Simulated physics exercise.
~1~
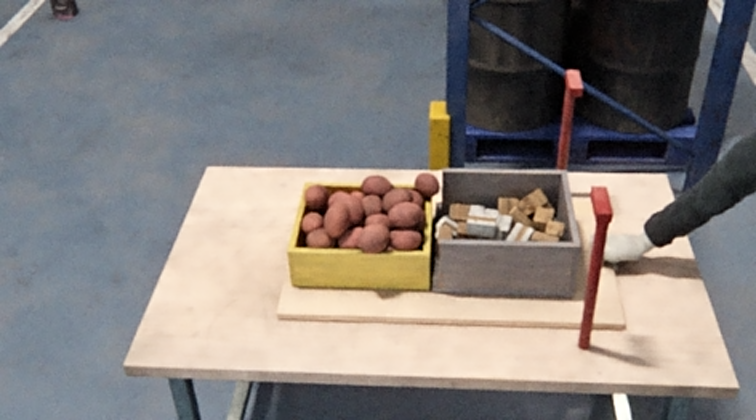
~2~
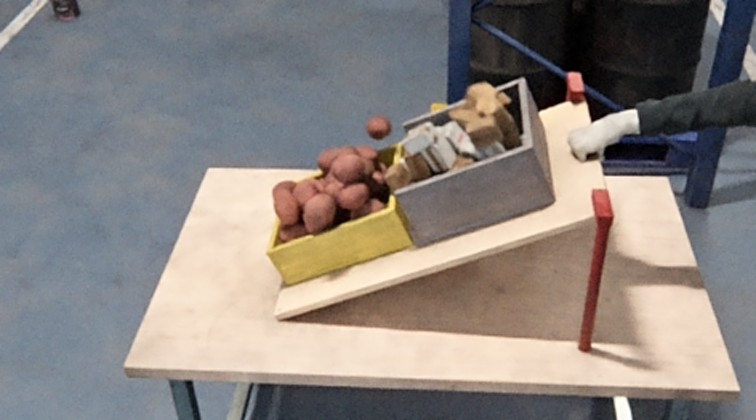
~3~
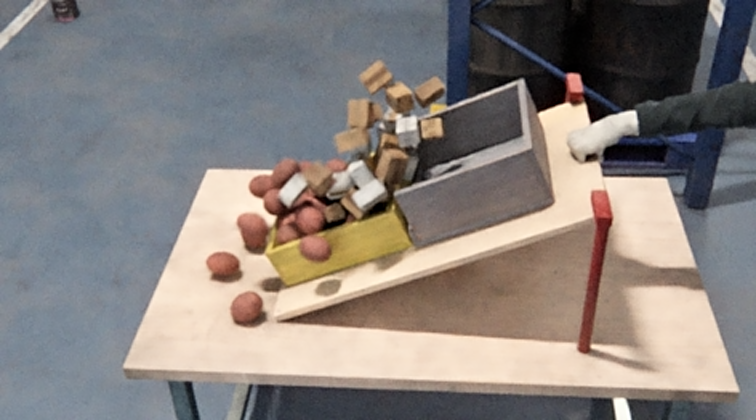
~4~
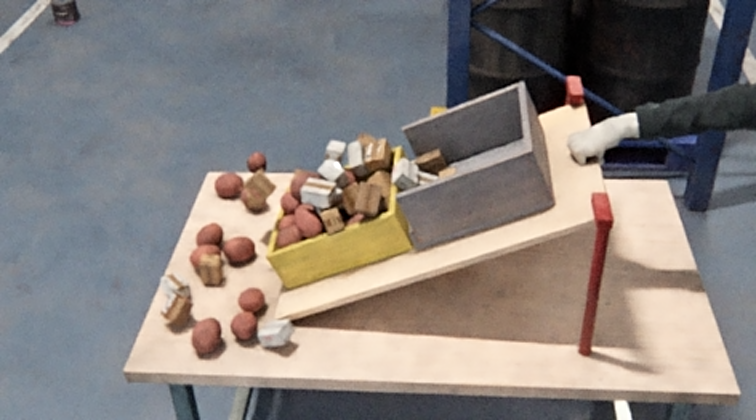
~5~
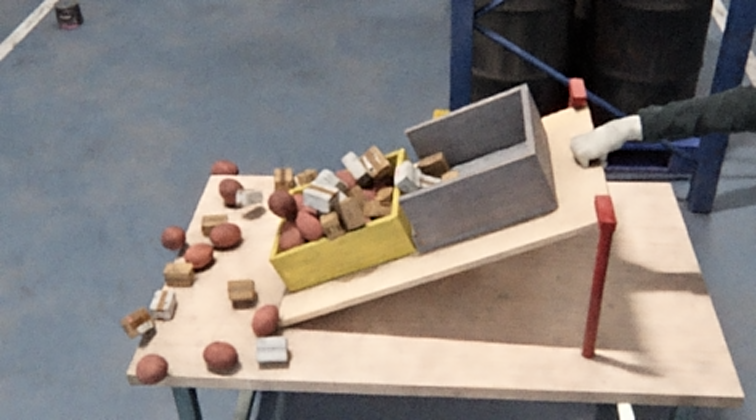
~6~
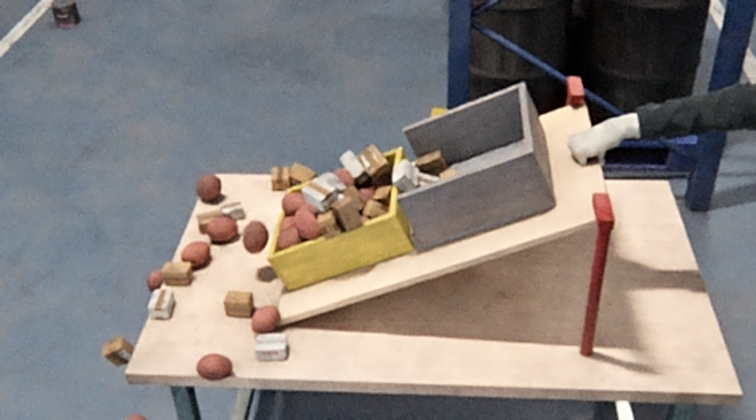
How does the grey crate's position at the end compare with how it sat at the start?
At the start the grey crate sits level, low over the table. By the end it is higher and slightly further left, tilted down towards the left on the raised board.
Workshop table with a gloved hand lifting a hinged board, tipping small blocks from a grey crate onto spilling reddish potatoes.
